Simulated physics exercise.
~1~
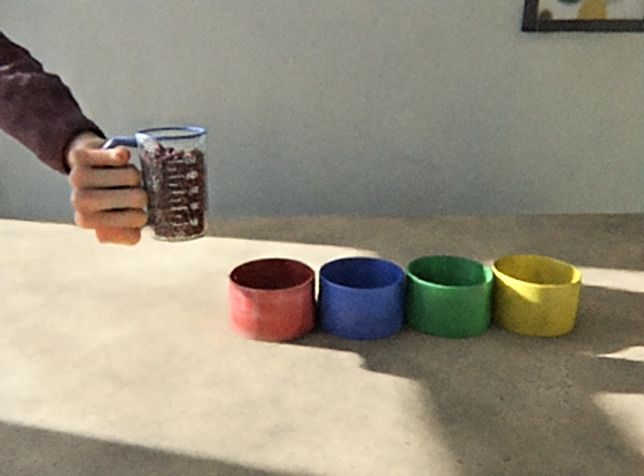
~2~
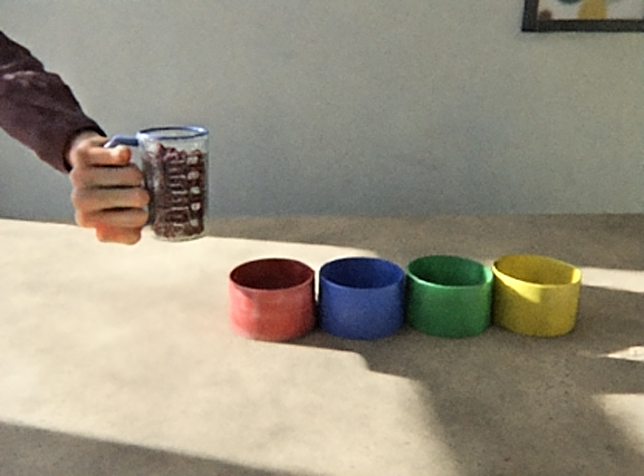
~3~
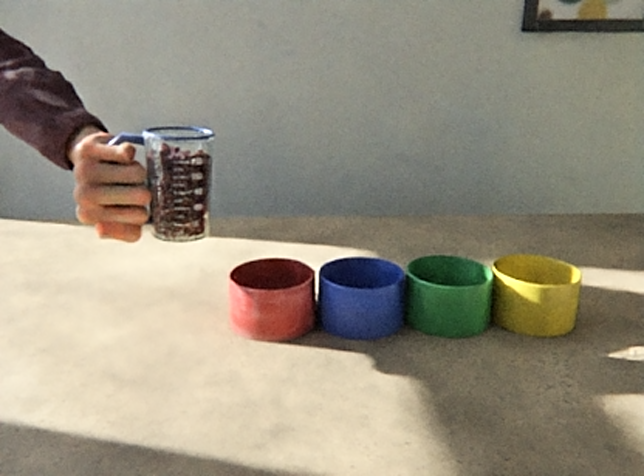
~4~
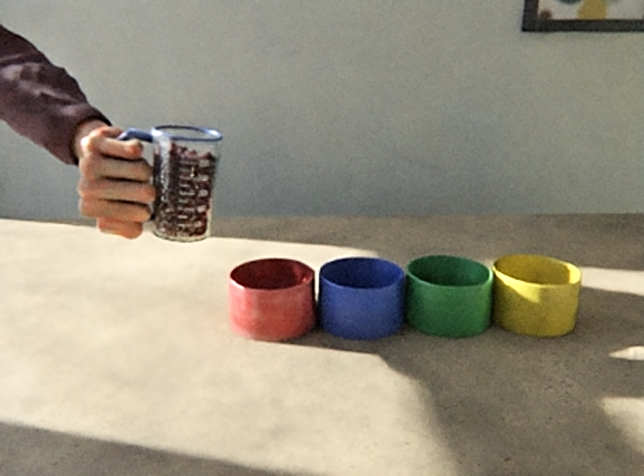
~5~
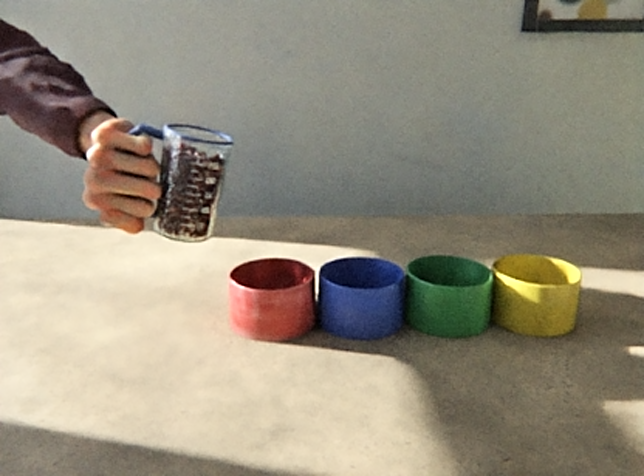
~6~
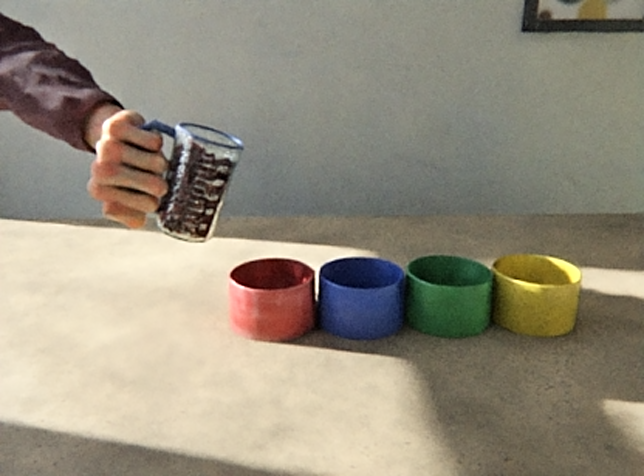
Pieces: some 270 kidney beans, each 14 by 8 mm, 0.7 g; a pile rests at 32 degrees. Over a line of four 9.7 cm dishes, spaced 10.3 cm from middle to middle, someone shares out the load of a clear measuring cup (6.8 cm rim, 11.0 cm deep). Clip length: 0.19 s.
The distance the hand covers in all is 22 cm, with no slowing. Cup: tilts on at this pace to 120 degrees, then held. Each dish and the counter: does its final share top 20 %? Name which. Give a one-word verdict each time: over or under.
Result: Red dish: It will be left with one in five or fewer; blue dish: It will be left with more than one in five; green dish: It will be left with more than one in five; yellow dish: It will be left with one in five or fewer; counter: It will be left with one in five or fewer.
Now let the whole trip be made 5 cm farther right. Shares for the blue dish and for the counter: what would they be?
Then I'd expect blue at 10 and the counter at 10.
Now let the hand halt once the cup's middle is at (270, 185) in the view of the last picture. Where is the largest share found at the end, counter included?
Most of it ends up at blue.
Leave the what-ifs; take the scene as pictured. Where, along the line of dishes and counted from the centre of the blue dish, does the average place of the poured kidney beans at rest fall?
Roughly 5 cm away, on the larger-x side.
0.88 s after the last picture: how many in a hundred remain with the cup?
Roughly 30 per cent, I'd say.
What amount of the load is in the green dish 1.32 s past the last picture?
Share at that time: Approx. 40 per cent.
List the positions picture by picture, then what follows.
In the first frame, cup at (176, 184), tilt 0 degrees, lip at (204, 133), moved 0.0 cm; middle of the pieces at (177, 197); red dish at (272, 273); blue dish at (361, 272); green dish at (449, 271); yellow dish at (536, 270).
In the second frame, cup at (177, 184), tilt 1 degrees, lip at (206, 133), moved 0.1 cm; middle of the pieces at (177, 197).
In the third frame, cup at (180, 184), tilt 4 degrees, lip at (212, 135), moved 0.4 cm; middle of the pieces at (180, 197).
In the fourth frame, cup at (185, 184), tilt 8 degrees, lip at (221, 138), moved 0.9 cm; middle of the pieces at (183, 197).
In the fifth frame, cup at (191, 184), tilt 14 degrees, lip at (232, 142), moved 1.6 cm; middle of the pieces at (188, 197).
In the sixth frame, cup at (197, 184), tilt 20 degrees, lip at (242, 147), moved 2.2 cm; middle of the pieces at (193, 197); red dish at (272, 273); blue dish at (361, 272); green dish at (449, 271); yellow dish at (536, 270).
Then, 0.53 s after the last picture, tilt 101 degrees; cup holds 95 %, blue 5 %.
Then, 0.88 s after the last picture, tilt 120 degrees; cup holds 30 %, blue 55 %, green 5 %.
Then, 1.32 s after the last picture, tilt 120 degrees; cup holds 0 %, blue 50 %, green 40 %.
In the end, red 0 %, blue 50 %, green 40 %, yellow 0 %, counter 10 %.
